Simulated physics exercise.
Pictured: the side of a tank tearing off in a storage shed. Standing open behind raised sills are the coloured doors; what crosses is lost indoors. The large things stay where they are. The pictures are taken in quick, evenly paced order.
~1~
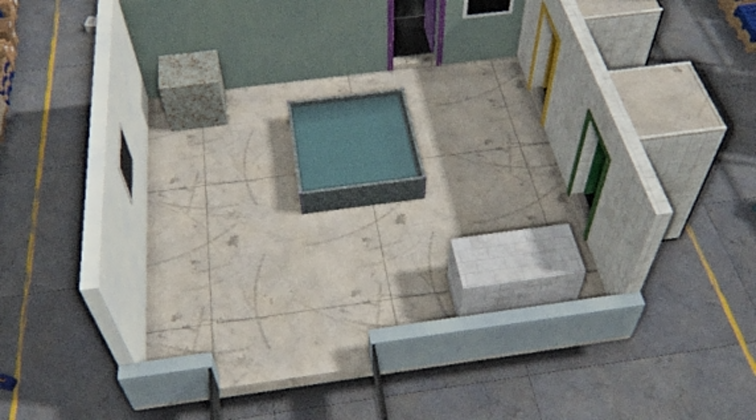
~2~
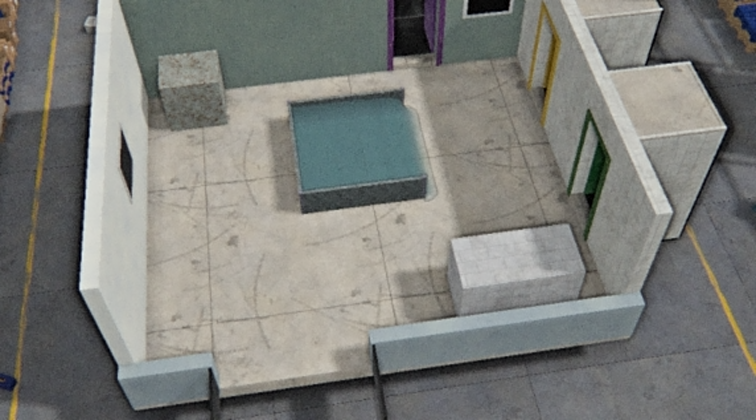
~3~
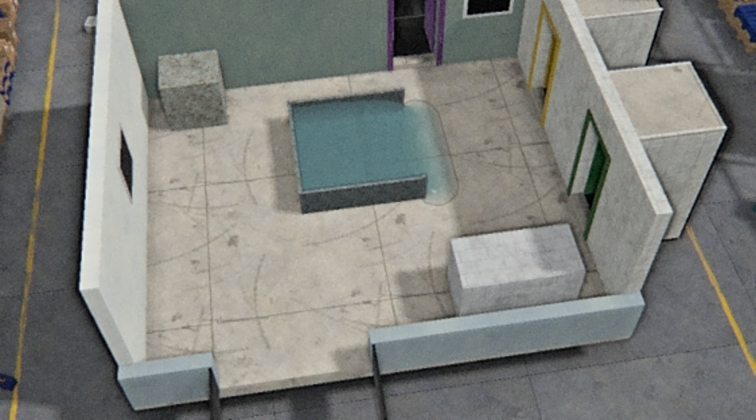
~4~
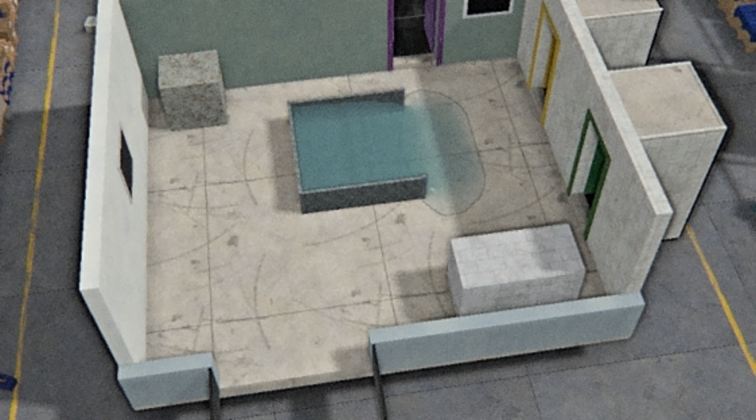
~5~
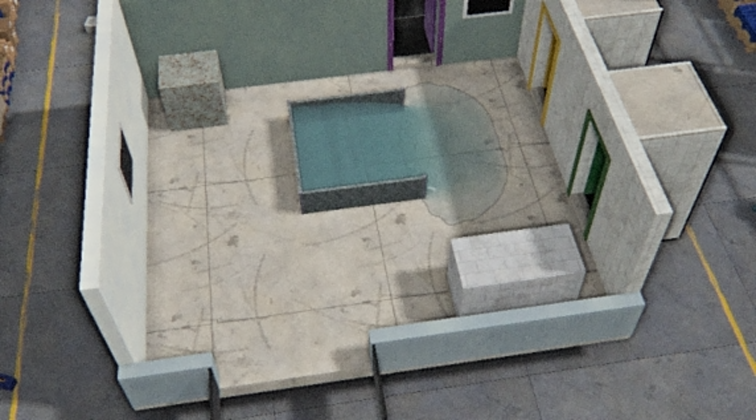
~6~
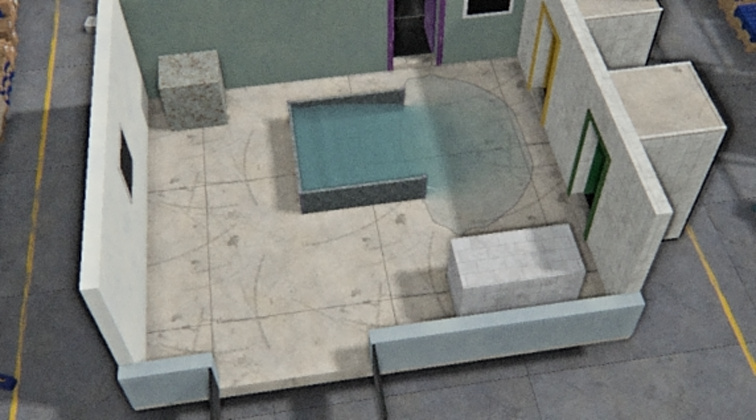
Blue-green water pours from the right side of a dark-walled, square tank in the middle of a roofless storage shed, seen from high above. A rough grey block stands at back left and a pale one at front right, with a purple doorway behind and yellow and green ones along the right wall. The water spreads rightward in a widening, rounded sheet, thinning across the pale floor, while the camera stays still.
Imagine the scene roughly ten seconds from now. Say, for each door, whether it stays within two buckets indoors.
The purple door stays within it; the yellow door does not stay within it; the green door does not stay within it.
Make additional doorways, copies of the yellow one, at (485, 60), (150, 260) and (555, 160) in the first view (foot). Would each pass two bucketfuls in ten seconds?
Door one breaks the limit, door two stays inside the limit, door three breaks the limit.
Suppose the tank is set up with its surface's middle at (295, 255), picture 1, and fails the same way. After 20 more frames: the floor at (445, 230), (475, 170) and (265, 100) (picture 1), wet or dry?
Soaked, soaked, spared.
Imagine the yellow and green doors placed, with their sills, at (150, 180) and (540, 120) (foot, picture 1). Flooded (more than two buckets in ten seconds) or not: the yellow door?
Yellow door: Falls short.
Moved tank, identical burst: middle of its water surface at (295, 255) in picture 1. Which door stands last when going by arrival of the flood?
That would be the one in purple.
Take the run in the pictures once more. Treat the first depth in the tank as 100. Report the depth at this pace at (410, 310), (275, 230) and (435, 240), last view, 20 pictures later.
Some 0, 0 and 0 in a hundred.
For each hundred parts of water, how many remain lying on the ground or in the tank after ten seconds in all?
86 %.
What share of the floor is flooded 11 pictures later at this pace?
Roughly 30 percent, I'd say.
A moment on, water covers 25 % of the floor; the purple door wet at the sill, nothing in, the yellow door under two buckets in, the green door wet at the sill, nothing in.
Next, water covers 30 % of the floor; the purple door wet at the sill, nothing in, the yellow door far over two buckets in, the green door under two buckets in.
Then, water covers 30 % of the floor; the purple door wet at the sill, nothing in, the yellow door far over two buckets in, the green door over two buckets in.
Later, water covers 65 % of the floor; the purple door wet at the sill, nothing in, the yellow door far over two buckets in, the green door over two buckets in.
In the end, water covers 95 % of the floor; the purple door wet at the sill, nothing in, the yellow door far over two buckets in, the green door over two buckets in.
